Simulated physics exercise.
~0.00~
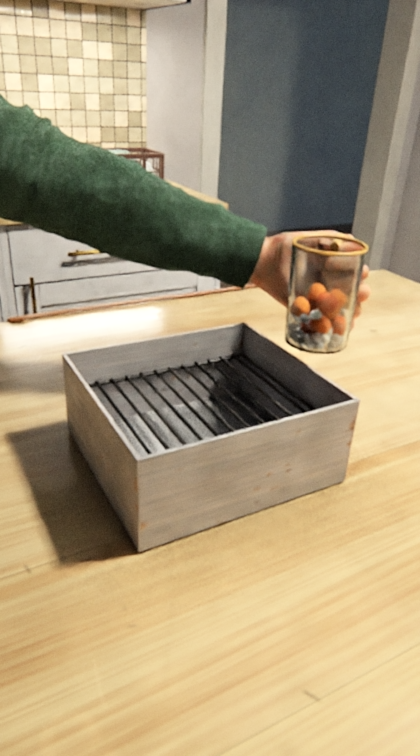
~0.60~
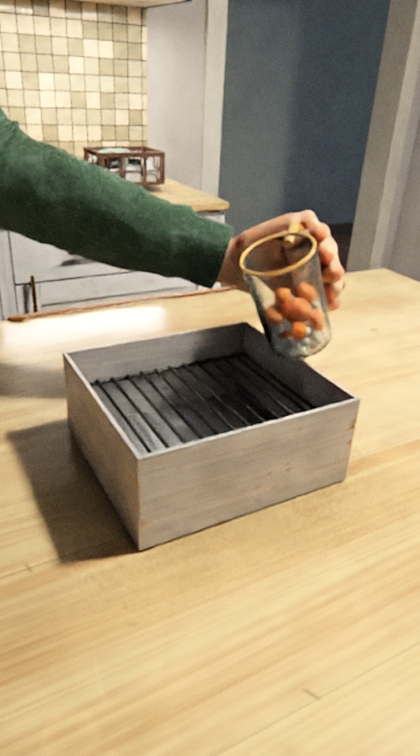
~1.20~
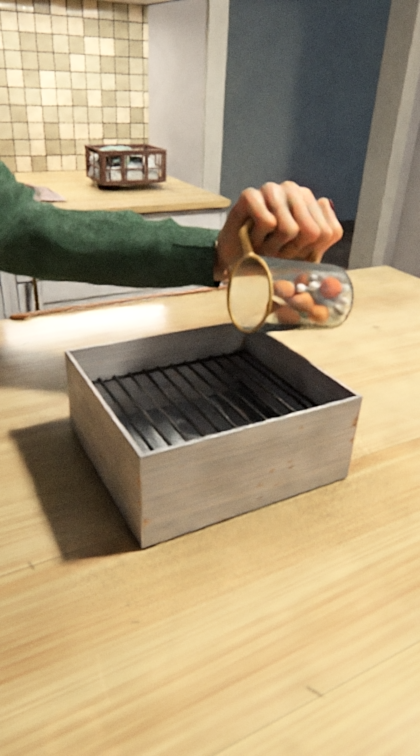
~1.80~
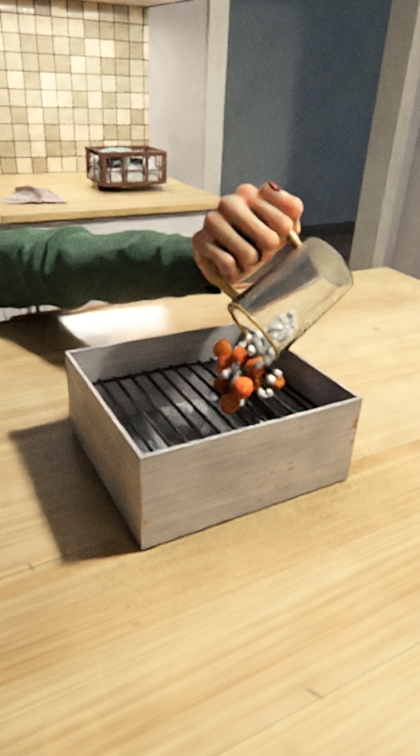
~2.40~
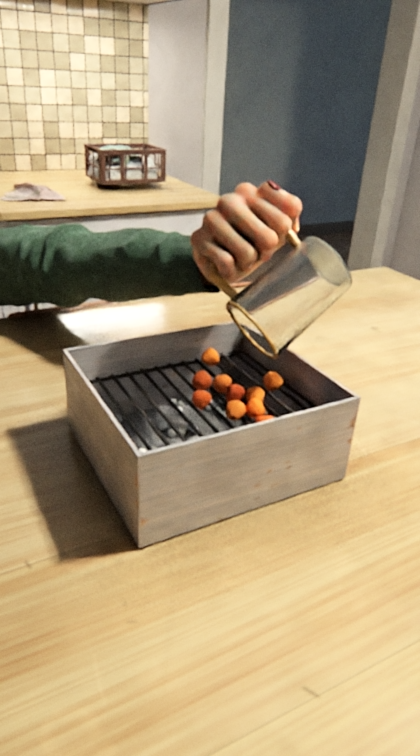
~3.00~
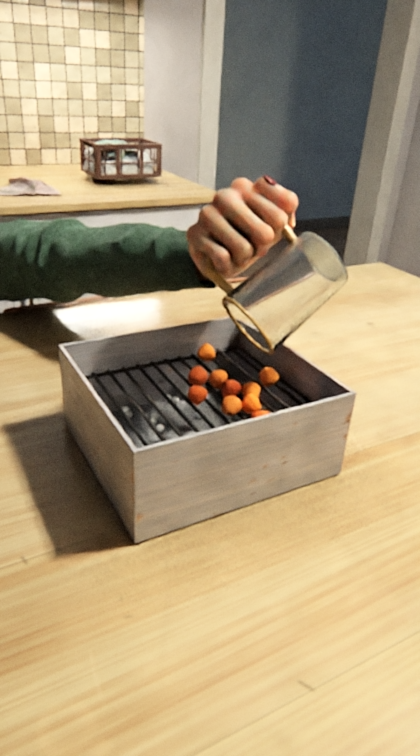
A hand tips a glass over a wire rack, leaving orange balls above white pieces.
